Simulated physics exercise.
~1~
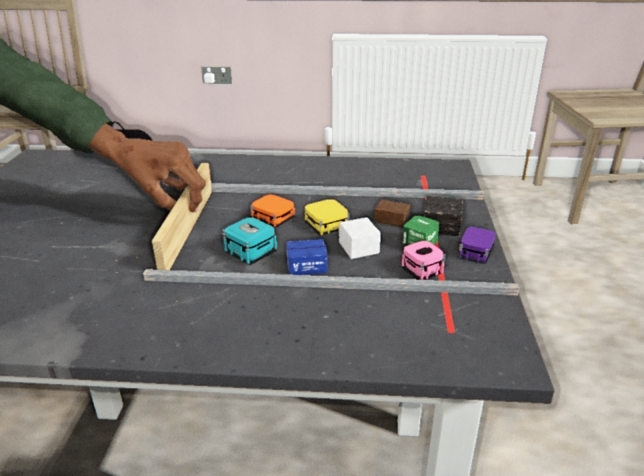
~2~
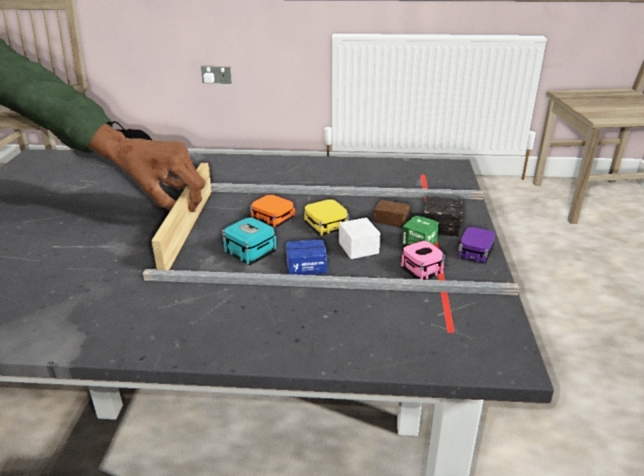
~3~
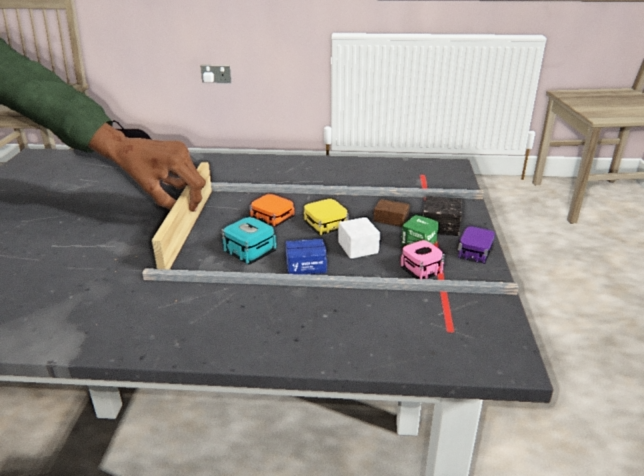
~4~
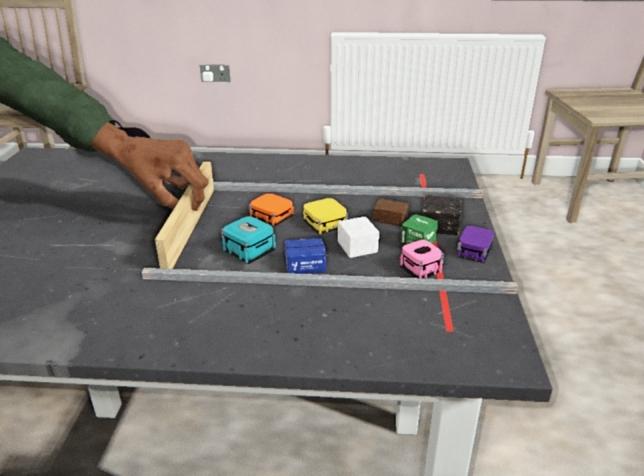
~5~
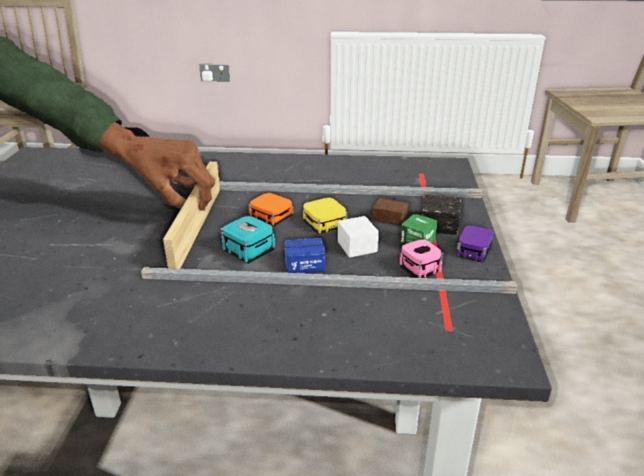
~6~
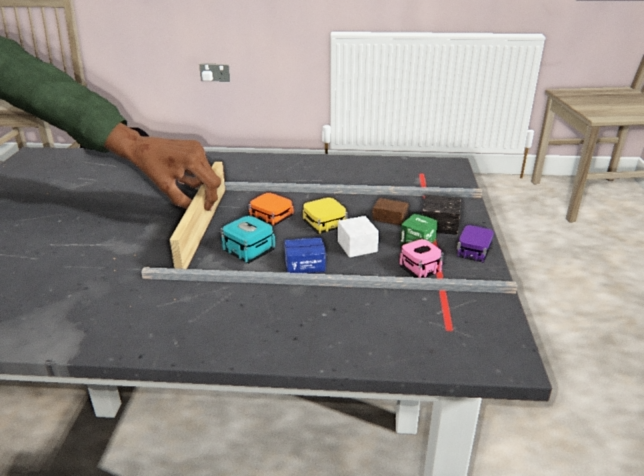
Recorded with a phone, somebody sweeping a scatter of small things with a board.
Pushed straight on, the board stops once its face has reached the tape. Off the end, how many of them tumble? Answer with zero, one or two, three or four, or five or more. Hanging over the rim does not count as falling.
Three or four.
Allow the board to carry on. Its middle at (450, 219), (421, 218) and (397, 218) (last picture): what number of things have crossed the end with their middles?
Respectively, 6, 3 and 1.
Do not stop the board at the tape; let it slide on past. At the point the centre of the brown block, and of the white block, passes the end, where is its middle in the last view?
The middle is at (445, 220) when it's the brown block, and at (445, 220) when it's the white block.
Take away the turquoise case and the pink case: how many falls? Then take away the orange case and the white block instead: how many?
The number fallen is 2, and in the other try 1.
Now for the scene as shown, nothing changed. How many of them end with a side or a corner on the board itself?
Looks like 3 of them, all told.
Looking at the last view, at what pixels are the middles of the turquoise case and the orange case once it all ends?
First (455, 238), then (446, 208).
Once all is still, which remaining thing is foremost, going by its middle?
That'd be the pink case, foremost of the lot.
Soon after, none off yet; purple case at rest near (475, 244); black block at rest near (441, 214); green box at rest near (418, 233).
Then, none off yet; purple case at rest near (475, 244); black block moved a little near (453, 214); green box moving near (423, 233).
Further on, none off yet; purple case moved about its own width near (511, 246); black block moved about its own width near (478, 213); green box moved well along near (481, 234).
At rest, the number that fall off is three or four; fallen, green box, black block and purple case.
